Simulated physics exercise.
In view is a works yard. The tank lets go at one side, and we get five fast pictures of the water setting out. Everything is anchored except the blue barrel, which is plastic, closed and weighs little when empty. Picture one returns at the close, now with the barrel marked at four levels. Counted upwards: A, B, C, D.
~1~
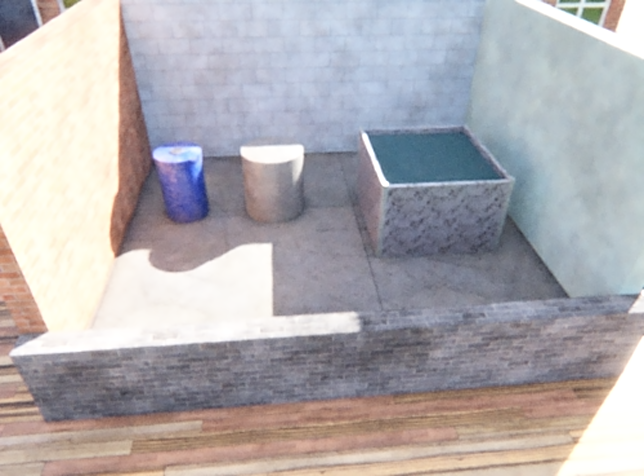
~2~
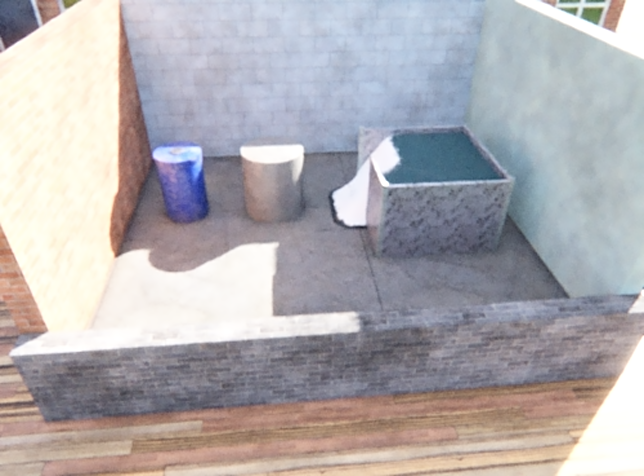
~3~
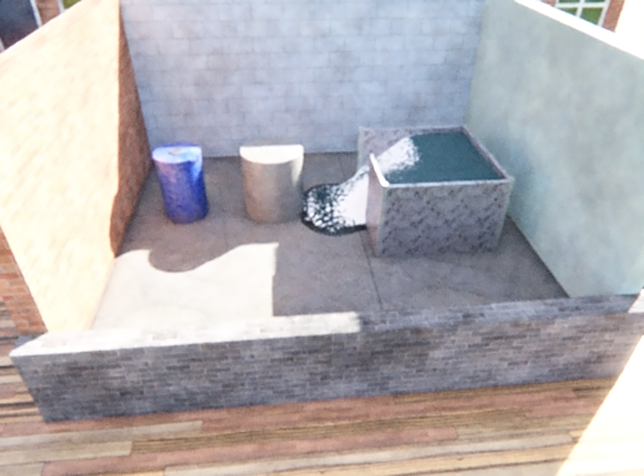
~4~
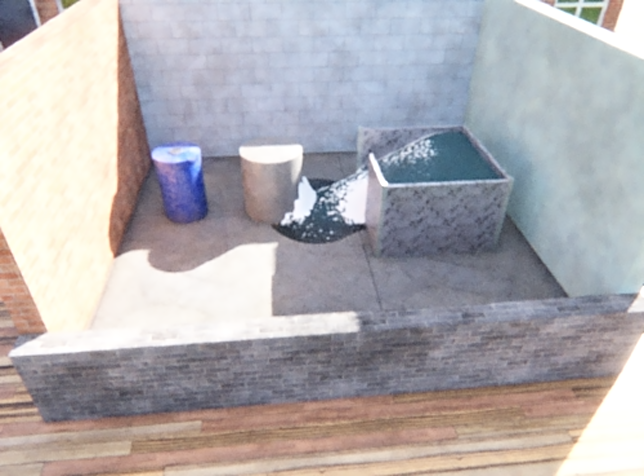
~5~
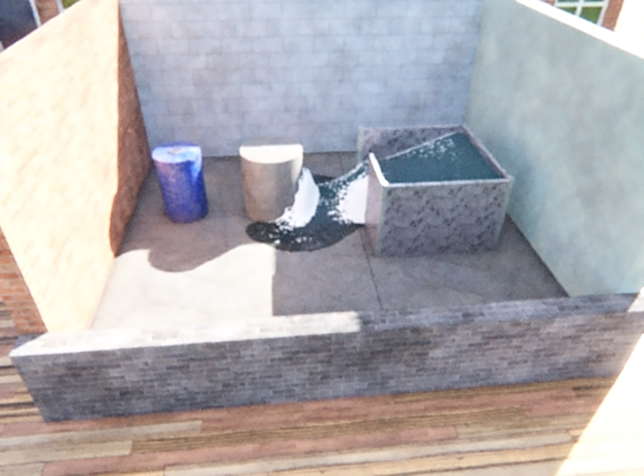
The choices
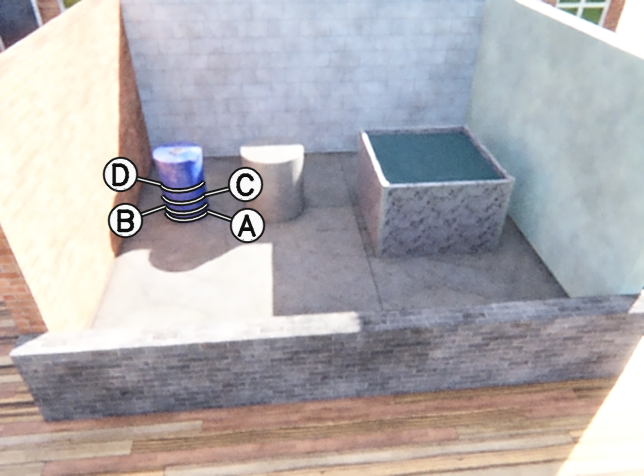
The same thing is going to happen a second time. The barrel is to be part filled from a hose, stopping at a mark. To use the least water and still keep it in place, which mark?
I would pick level B.
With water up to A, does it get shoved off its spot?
Yes.
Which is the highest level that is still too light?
A.
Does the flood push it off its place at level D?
No, that is safe.
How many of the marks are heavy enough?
Three of the four.
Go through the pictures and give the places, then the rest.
Lid of the blue barrel at (177, 151); tank full, its middle at (429, 158).
Water covers 2 % of the ground and is seen nearest the barrel at (340, 206).
Water covers 5 % of the ground and is seen nearest the barrel at (314, 221).
Water covers 7 % of the ground and is seen nearest the barrel at (284, 222).
Lid of the blue barrel at (177, 151); water covers 9 % of the ground and is seen nearest the barrel at (259, 225).
On the marked copy, A at (185, 220); B at (184, 213); C at (182, 203); D at (179, 190); from the bottom up A, B, C, D.
For level A, it is pushed about its own width away.
For level B, it does not move.
For level C, it does not move.
For level D, it does not move.
